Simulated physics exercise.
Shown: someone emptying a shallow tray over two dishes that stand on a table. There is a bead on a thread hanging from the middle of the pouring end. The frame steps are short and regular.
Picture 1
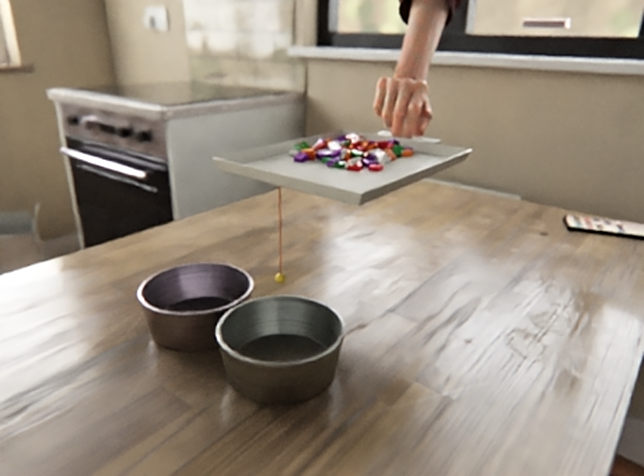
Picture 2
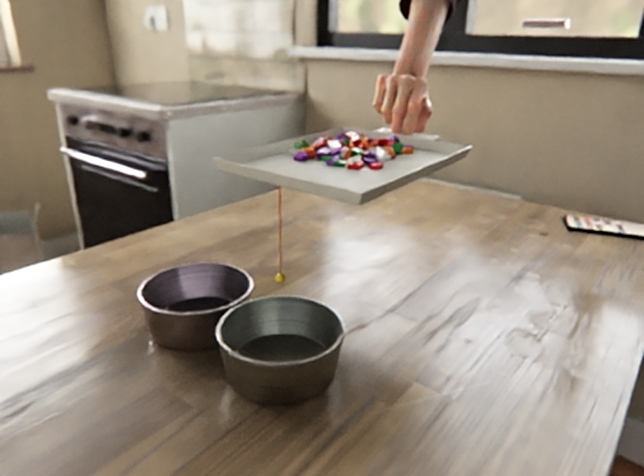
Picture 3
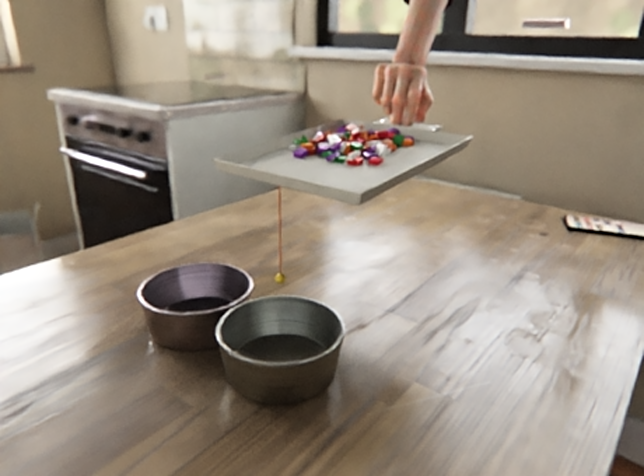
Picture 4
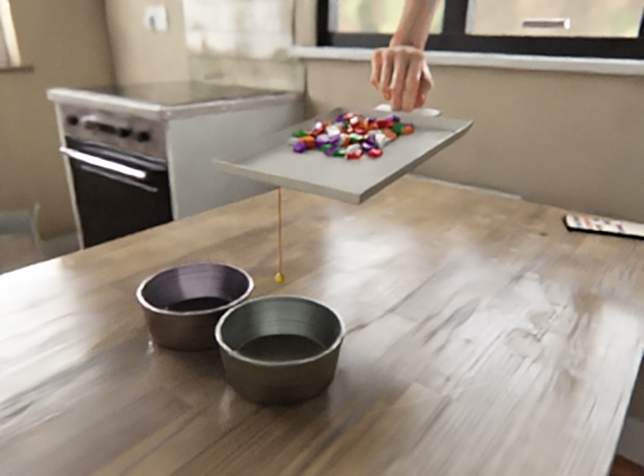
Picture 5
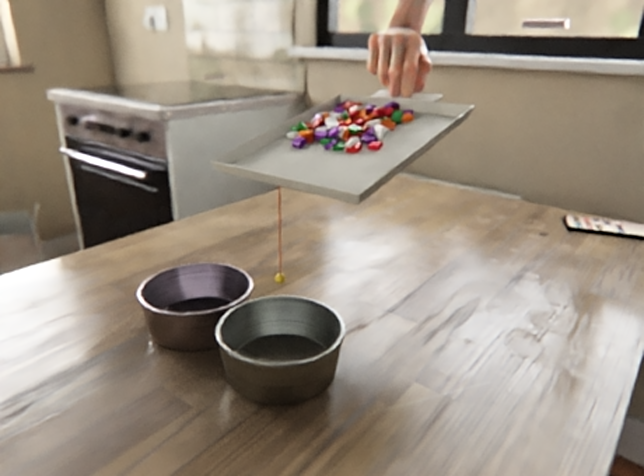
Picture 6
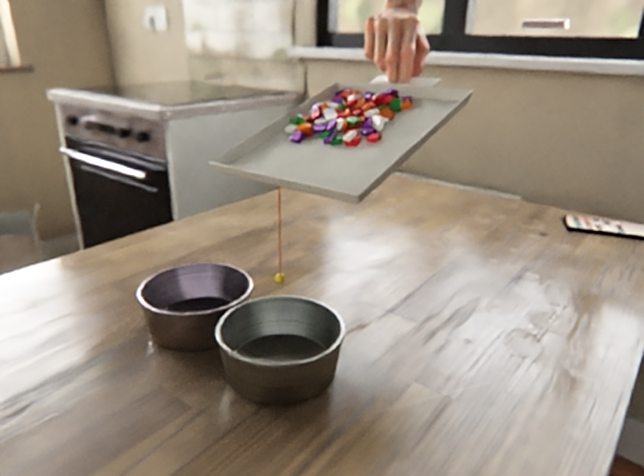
A hand gradually raised the far end of a shallow tray of colorful mosaic tiles, tilting it toward two round metal dishes on a wooden table, while a small bead hung on a red thread.
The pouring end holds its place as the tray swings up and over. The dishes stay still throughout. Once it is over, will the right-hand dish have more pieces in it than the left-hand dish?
No.
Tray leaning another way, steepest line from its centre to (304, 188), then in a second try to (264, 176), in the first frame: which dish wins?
Case one: The dish to the right. Case two: The dish to the left.
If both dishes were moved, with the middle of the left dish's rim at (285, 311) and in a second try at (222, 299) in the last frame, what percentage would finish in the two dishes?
Estimates in order: 30 percent, 80 percent.
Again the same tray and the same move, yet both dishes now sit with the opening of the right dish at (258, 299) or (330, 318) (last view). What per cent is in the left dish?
You'd get 20 in a hundred first and 40 in a hundred after that.
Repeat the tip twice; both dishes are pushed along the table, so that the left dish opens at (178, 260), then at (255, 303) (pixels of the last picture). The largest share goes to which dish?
The dish to the right at the first, the dish to the left at the second.
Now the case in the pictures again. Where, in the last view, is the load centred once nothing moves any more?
Somewhere around (205, 330) in the last picture.
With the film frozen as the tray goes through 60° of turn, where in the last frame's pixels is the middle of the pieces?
In the last view, the load is centred near (248, 169).
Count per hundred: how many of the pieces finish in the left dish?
About 60 %.
Soon after the last picture, tray tipped steeply; most on the tray; about a quarter in the air.
A little later, tray tipped right over; about a quarter on the tray; about a quarter in the right dish; about half in the left dish; a small part outside both; a stray few in the air.
Later still, tray tipped past a quarter turn; about a quarter in the right dish; about two thirds in the left dish; a small part outside both.
At rest, tray tipped past a quarter turn; about a quarter in the right dish; about two thirds in the left dish; a small part outside both.
